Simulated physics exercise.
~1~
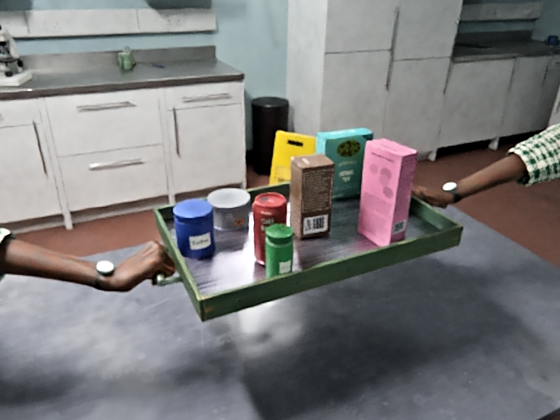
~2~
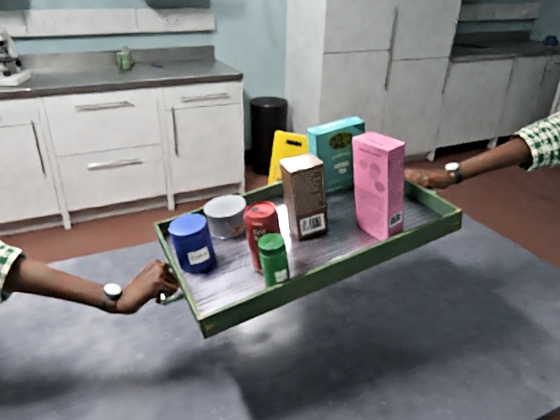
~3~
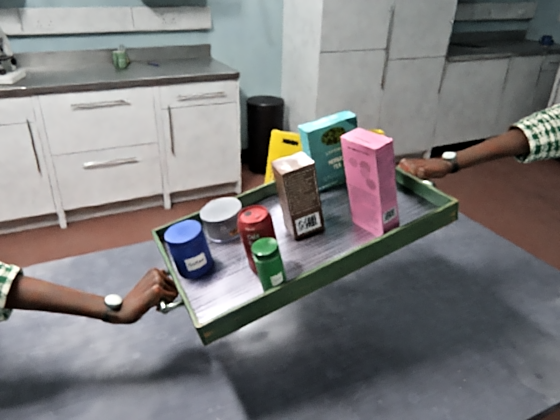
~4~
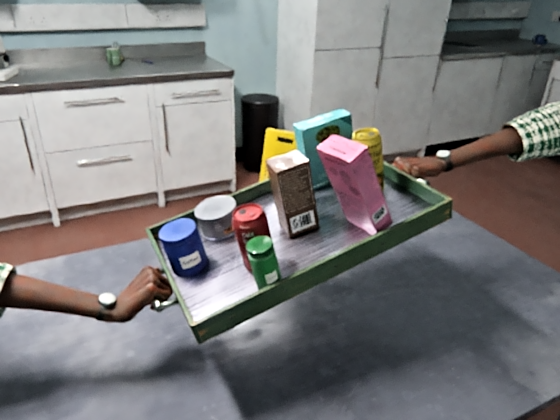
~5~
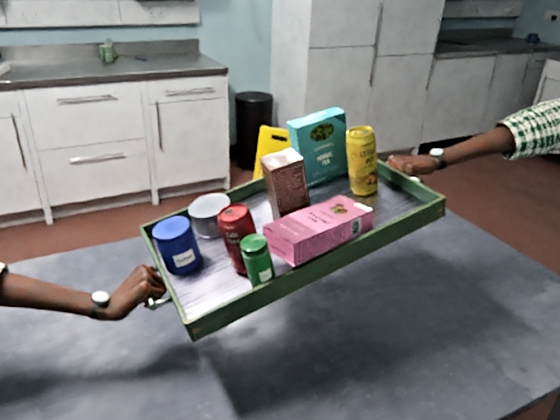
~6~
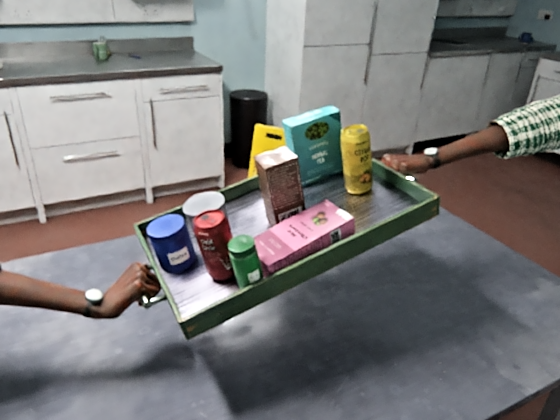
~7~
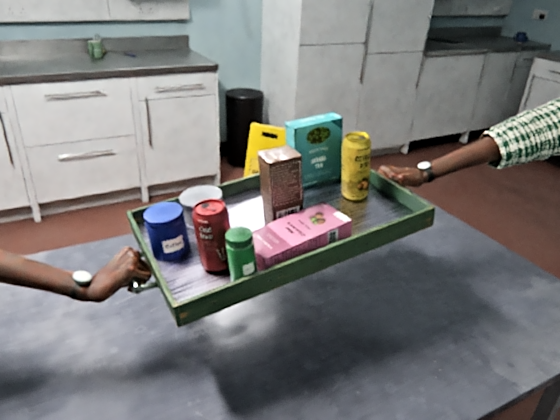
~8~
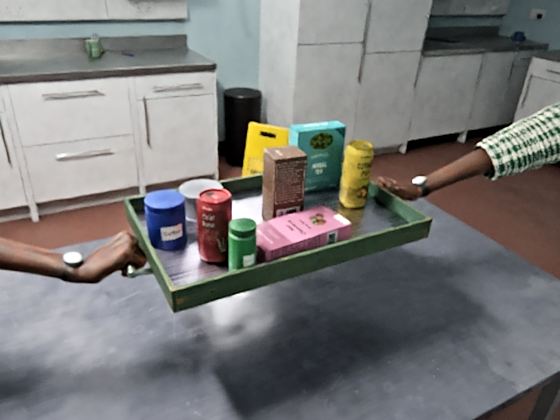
In a kitchen, two hands tilt a loaded tray left, topple the pink packet, then level it.
